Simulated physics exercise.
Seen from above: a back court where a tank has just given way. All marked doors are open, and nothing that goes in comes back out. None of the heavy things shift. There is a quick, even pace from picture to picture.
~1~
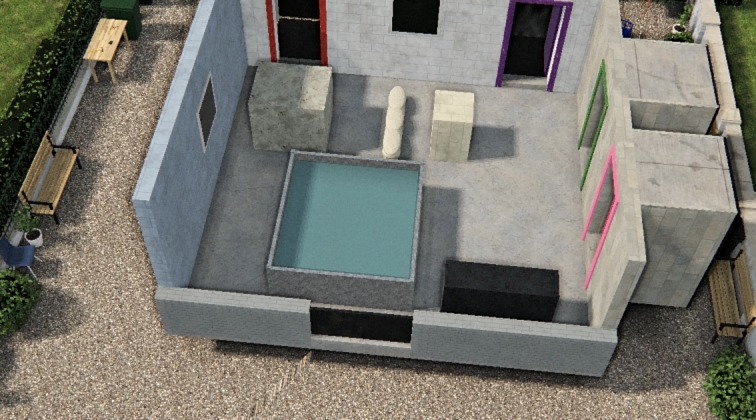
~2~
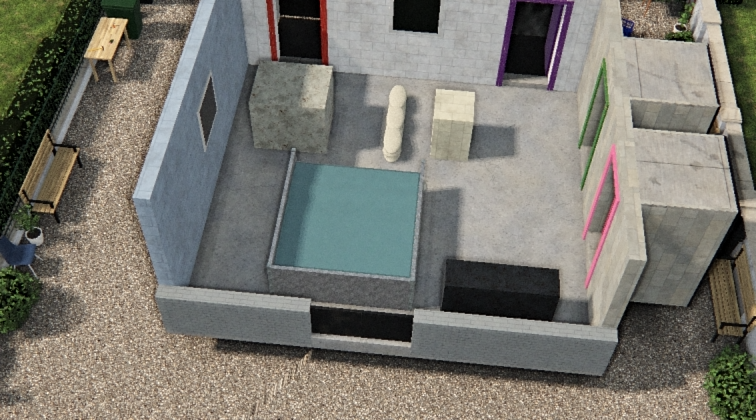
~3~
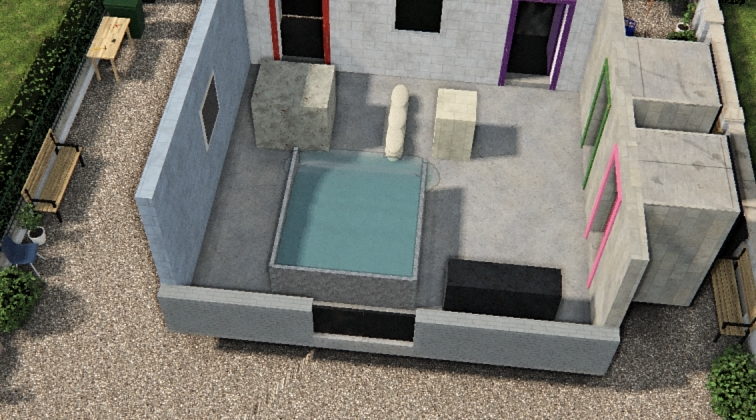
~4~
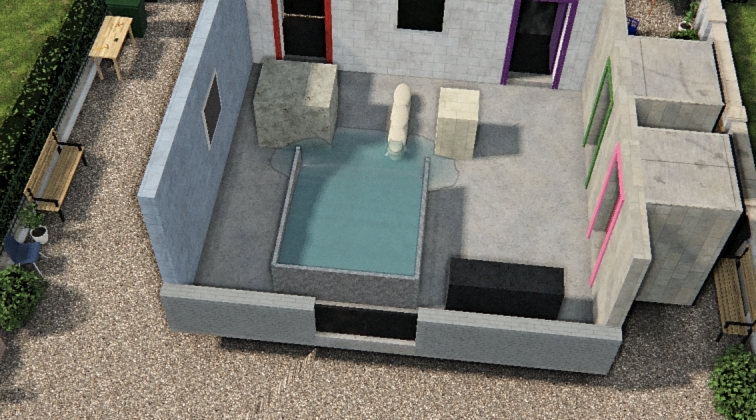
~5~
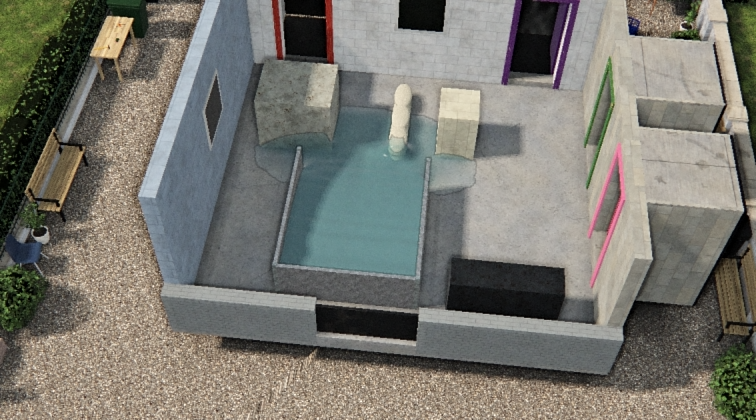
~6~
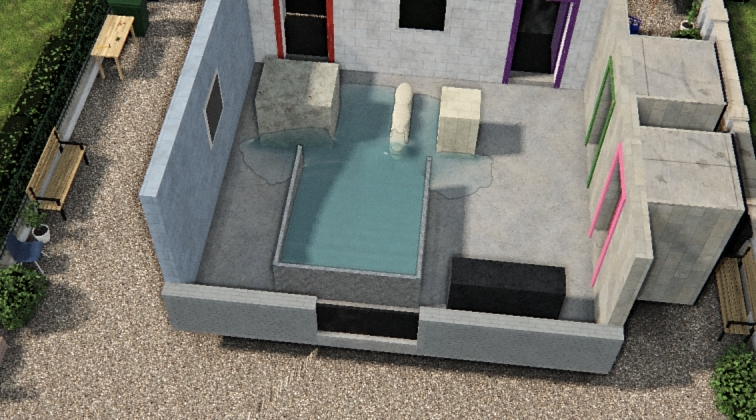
An open grey tank of blue-green water stands in a walled back court, seen from high above. Beyond it are a rough grey block at left, a pale rounded post and a cream block, with a black box at right and red, purple, green and pink trim on the walls. The tank's far side opens and water pours out, spreading around the post and blocks, while the view shifts very slightly.
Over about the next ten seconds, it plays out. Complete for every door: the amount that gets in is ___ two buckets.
Red door: More than; pink door: At most; green door: More than; purple door: At most.
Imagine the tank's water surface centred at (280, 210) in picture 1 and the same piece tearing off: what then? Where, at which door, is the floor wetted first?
That would be the red door.
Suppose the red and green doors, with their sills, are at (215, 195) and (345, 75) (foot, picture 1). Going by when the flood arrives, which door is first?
Answer: The door marked green.
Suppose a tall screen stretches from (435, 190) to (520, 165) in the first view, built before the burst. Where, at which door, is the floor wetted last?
Answer: The door marked pink.
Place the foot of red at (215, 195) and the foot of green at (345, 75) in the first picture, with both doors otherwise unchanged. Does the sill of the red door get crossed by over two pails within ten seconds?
Note - red door ends up higher.
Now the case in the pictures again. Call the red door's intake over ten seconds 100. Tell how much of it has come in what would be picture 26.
Roughly 30 percent.
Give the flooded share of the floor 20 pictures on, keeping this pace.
I'd say 75 per cent.
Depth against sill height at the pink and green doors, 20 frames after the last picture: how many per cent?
Roughly 30 and 180 %.
A moment on, water covers 35 % of the floor; the red door wet at the sill, nothing in, the pink door not reached, the green door not reached, the purple door not reached.
Next, water covers 60 % of the floor; the red door under two buckets in, the pink door not reached, the green door wet at the sill, nothing in, the purple door wet at the sill, nothing in.
Then, water covers 75 % of the floor; the red door over two buckets in, the pink door wet at the sill, nothing in, the green door under two buckets in, the purple door wet at the sill, nothing in.
Later, water covers 95 % of the floor; the red door far over two buckets in, the pink door wet at the sill, nothing in, the green door over two buckets in, the purple door under two buckets in.
In the end, water covers 95 % of the floor; the red door far over two buckets in, the pink door wet at the sill, nothing in, the green door over two buckets in, the purple door under two buckets in.
